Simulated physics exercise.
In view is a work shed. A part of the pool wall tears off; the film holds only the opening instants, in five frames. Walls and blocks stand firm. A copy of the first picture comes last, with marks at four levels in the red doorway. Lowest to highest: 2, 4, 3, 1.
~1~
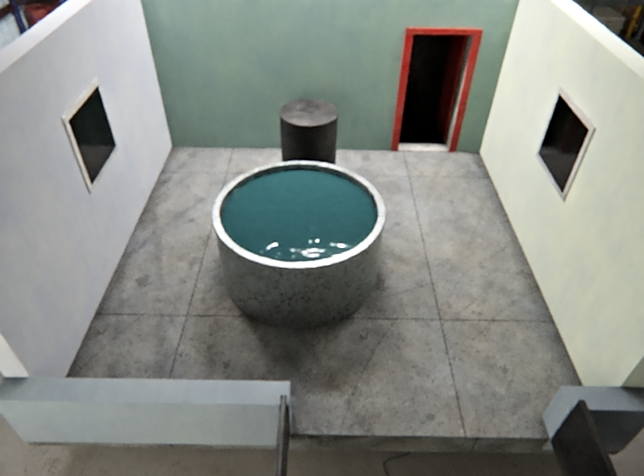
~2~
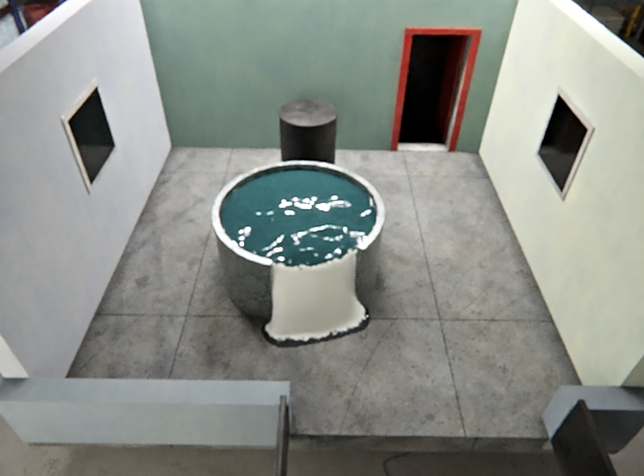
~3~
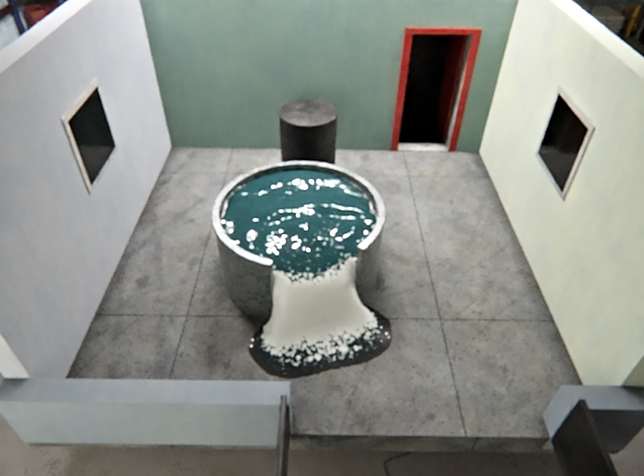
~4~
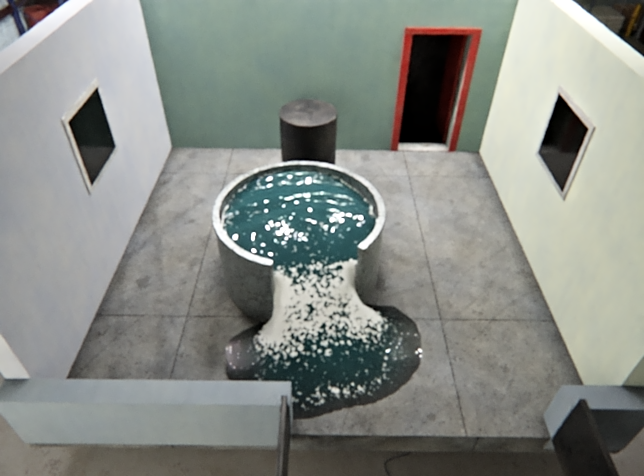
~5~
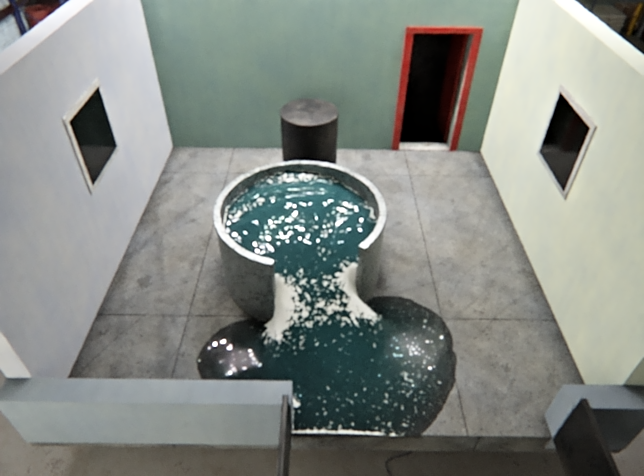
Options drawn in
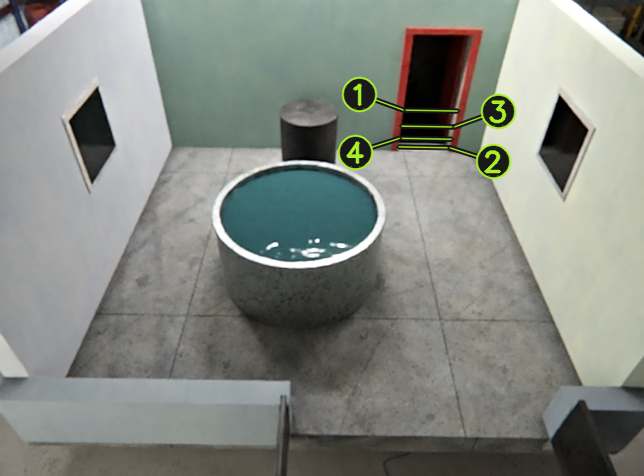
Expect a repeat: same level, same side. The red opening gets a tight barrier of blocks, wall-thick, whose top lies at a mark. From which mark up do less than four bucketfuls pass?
2 will do.
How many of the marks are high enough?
All four.
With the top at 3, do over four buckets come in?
No, not at all.
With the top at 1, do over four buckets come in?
No, that is safe.
On the marked copy, 1 at (430, 110); 2 at (424, 147); 3 at (427, 126); 4 at (425, 138); from the bottom up 2, 4, 3, 1.
Choosing 1, nothing gets over.
Choosing 2, nothing gets over.
Choosing 3, nothing gets over.
Choosing 4, nothing gets over.
